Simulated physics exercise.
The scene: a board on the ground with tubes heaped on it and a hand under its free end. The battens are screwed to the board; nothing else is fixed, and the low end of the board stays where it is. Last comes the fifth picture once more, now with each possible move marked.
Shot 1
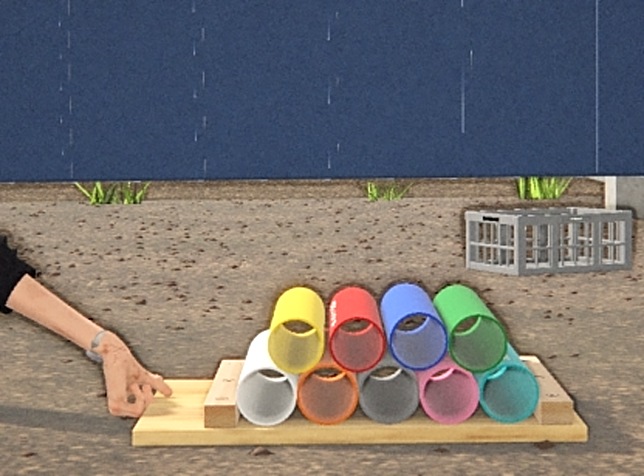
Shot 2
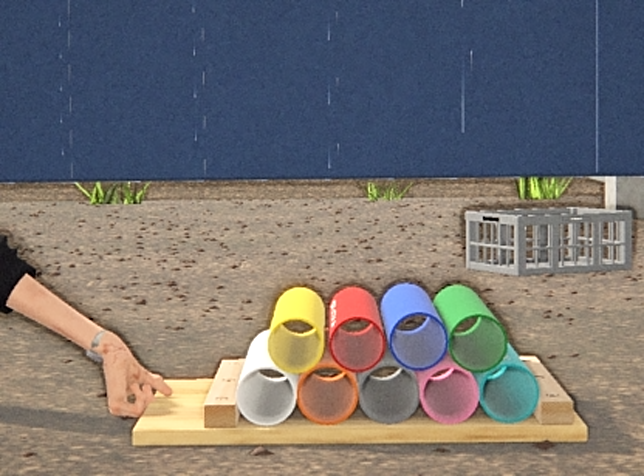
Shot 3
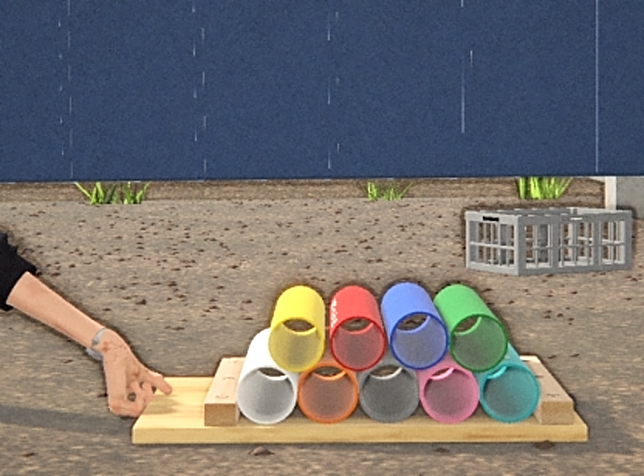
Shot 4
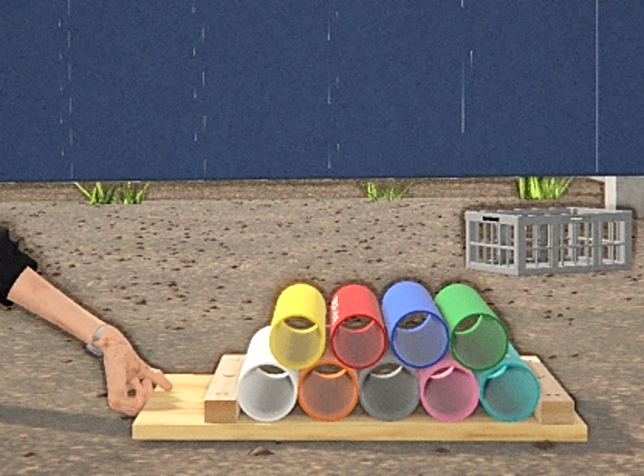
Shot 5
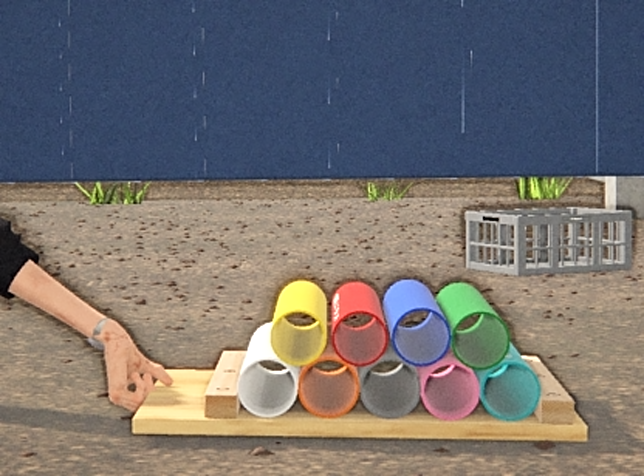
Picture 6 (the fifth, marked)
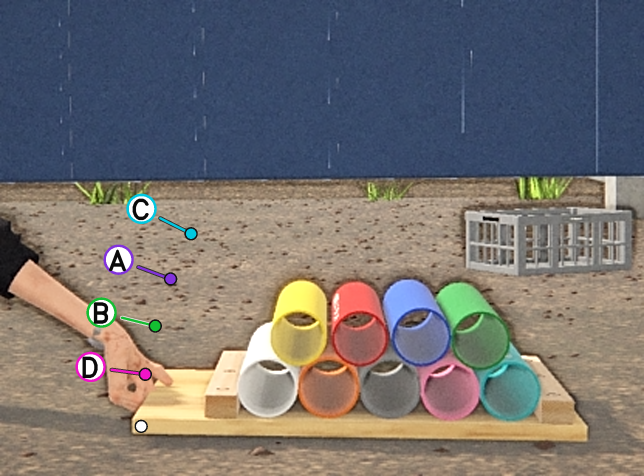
A hand barely moves at the left end of a board stacked with nine colourful tubes.
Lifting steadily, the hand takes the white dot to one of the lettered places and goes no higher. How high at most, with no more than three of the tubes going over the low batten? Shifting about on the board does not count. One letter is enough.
C is the limit.
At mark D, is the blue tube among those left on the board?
Yes.
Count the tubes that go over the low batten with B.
With B, none.
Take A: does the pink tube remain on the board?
Yes.
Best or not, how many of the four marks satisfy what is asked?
Four of the four.
On the marked copy, A at (171, 279); B at (156, 326); C at (191, 233); D at (145, 375); the white dot at (141, 426).
Taking C. A third of the way, board at 17°.
Two thirds of the way, board at 27°.
When it is over, board at 27°, two over the low batten (green, blue).
As for the rest, A none over the low batten; B none over the low batten; D none over the low batten.
